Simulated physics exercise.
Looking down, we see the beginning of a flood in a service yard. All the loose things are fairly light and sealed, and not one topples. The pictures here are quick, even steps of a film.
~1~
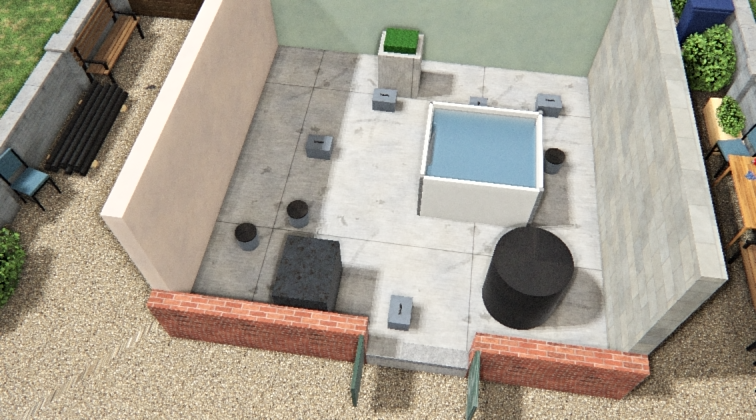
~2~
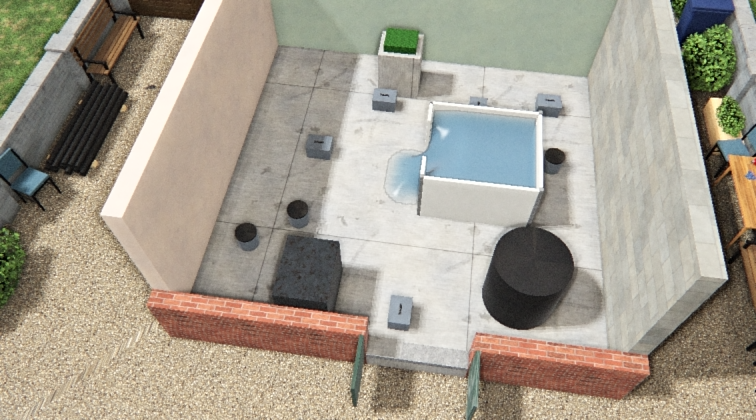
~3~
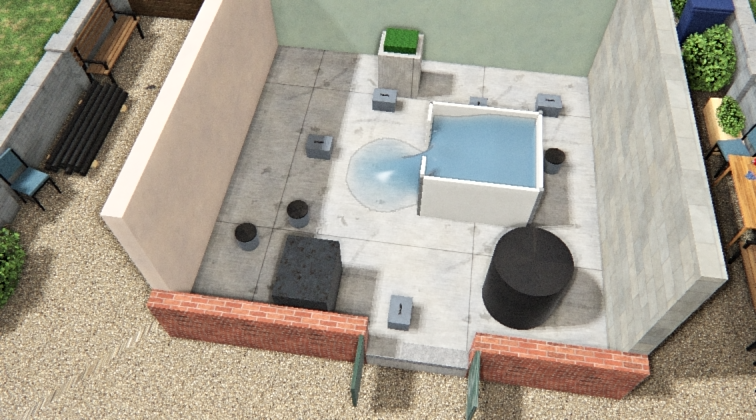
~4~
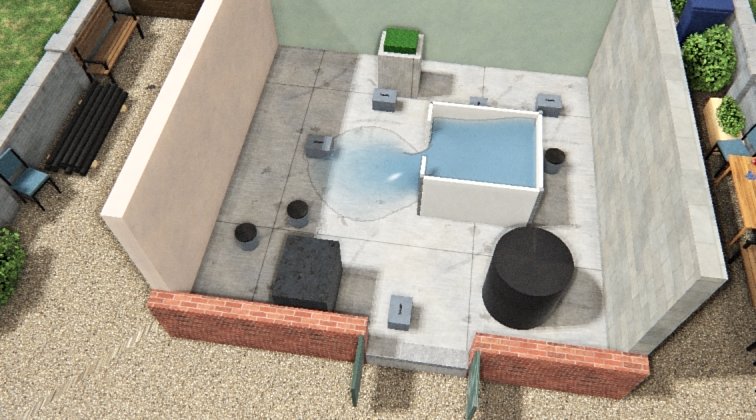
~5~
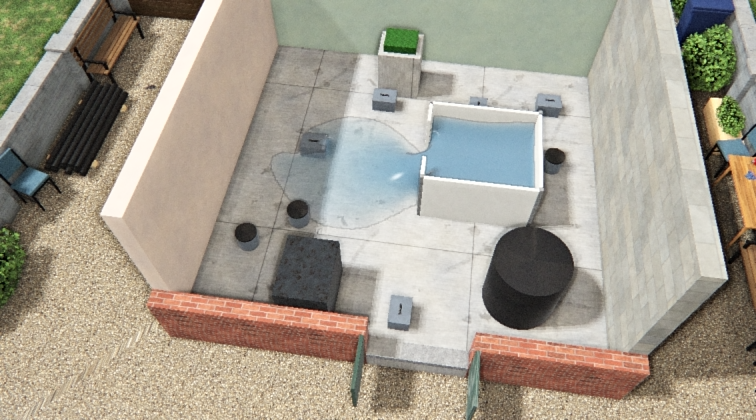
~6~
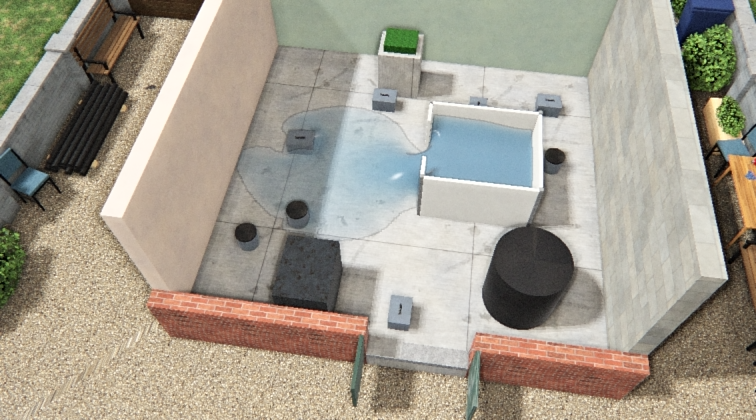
Water pours from the white tank's left side, spreads across the paving, and nudges a grey box left.
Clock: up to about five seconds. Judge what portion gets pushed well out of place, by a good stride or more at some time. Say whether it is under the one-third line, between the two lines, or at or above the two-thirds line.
It is a middling share of a third to two thirds.
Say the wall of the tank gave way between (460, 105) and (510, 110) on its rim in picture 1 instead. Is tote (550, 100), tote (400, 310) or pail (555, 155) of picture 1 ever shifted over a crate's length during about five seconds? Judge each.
Taking them in order, covered the distance, short of it, covered the distance.
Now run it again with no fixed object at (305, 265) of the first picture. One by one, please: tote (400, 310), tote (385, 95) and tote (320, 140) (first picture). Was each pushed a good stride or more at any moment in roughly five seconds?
No. 1 got relocated, no. 2 remained in place, no. 3 got relocated.
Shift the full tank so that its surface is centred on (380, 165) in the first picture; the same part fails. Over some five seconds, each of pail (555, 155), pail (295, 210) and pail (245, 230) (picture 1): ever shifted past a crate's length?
First never went far, then displaced far, then displaced far.
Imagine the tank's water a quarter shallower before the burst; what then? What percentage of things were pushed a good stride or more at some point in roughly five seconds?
Some 40 per cent.
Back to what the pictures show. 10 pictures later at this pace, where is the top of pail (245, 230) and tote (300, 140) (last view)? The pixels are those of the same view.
Roughly (219, 291) for the first, roughly (296, 87) for the second.
A moment on, 2 of 8 are well off their spots; 0 afloat.
Next, 3 of 8 are well off their spots; 2 afloat.
Later, 3 of 8 are well off their spots; 2 afloat.
In the end, 3 of 8 are well off their spots, and 3 have been at some point; 3 afloat.
